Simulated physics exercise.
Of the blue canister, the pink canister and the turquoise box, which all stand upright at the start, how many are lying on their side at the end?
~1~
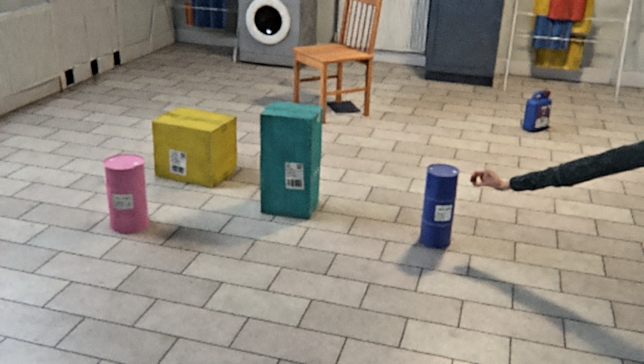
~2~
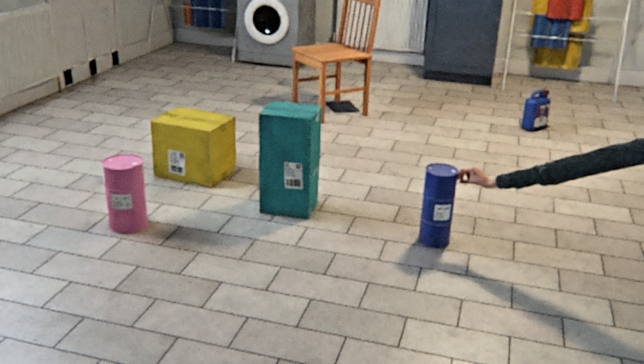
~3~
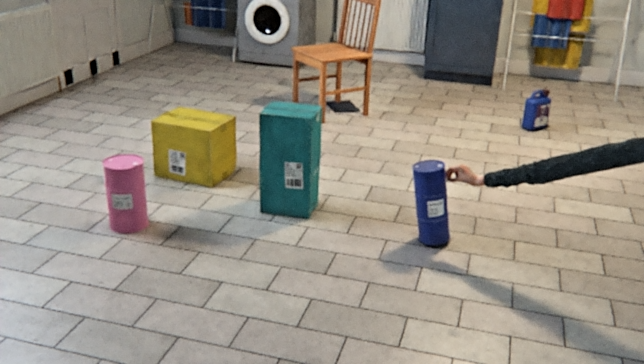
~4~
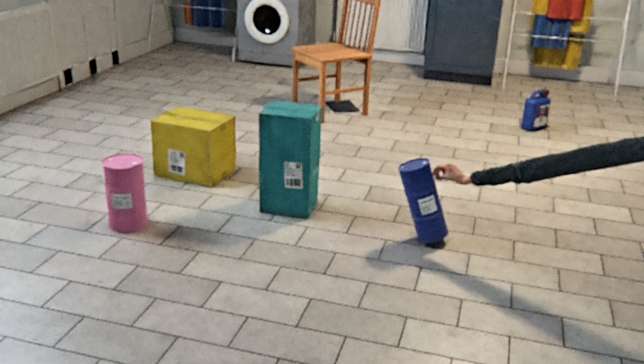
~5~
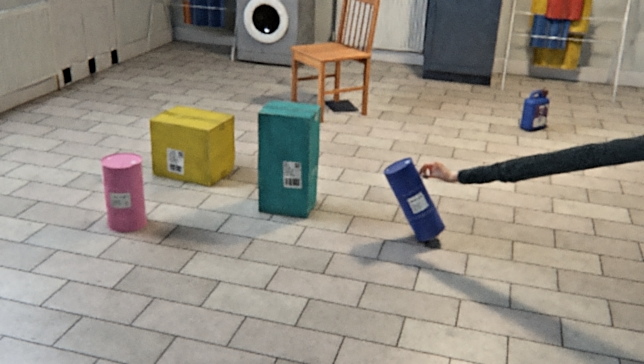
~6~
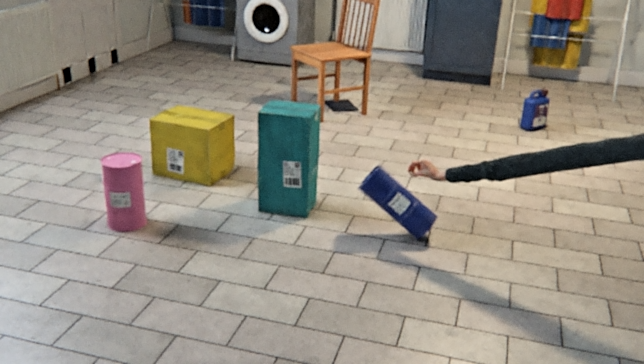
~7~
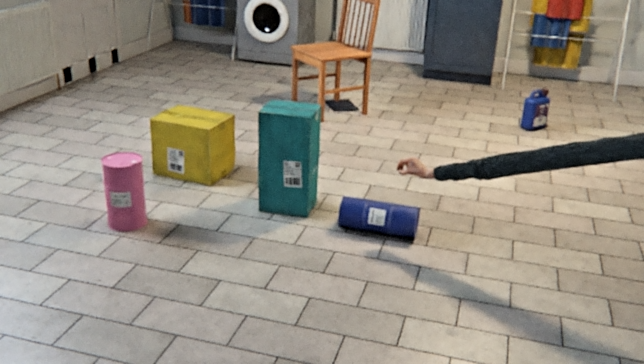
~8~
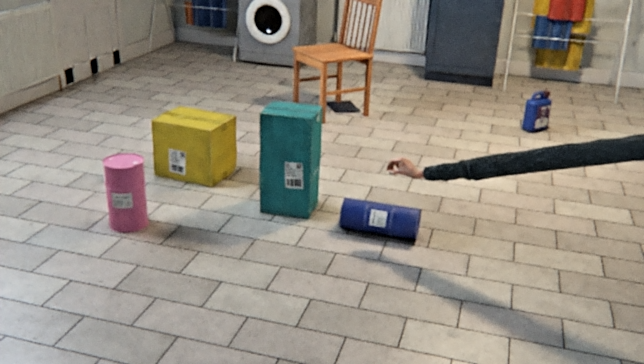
One of them is lying on its side at the end, the blue canister.
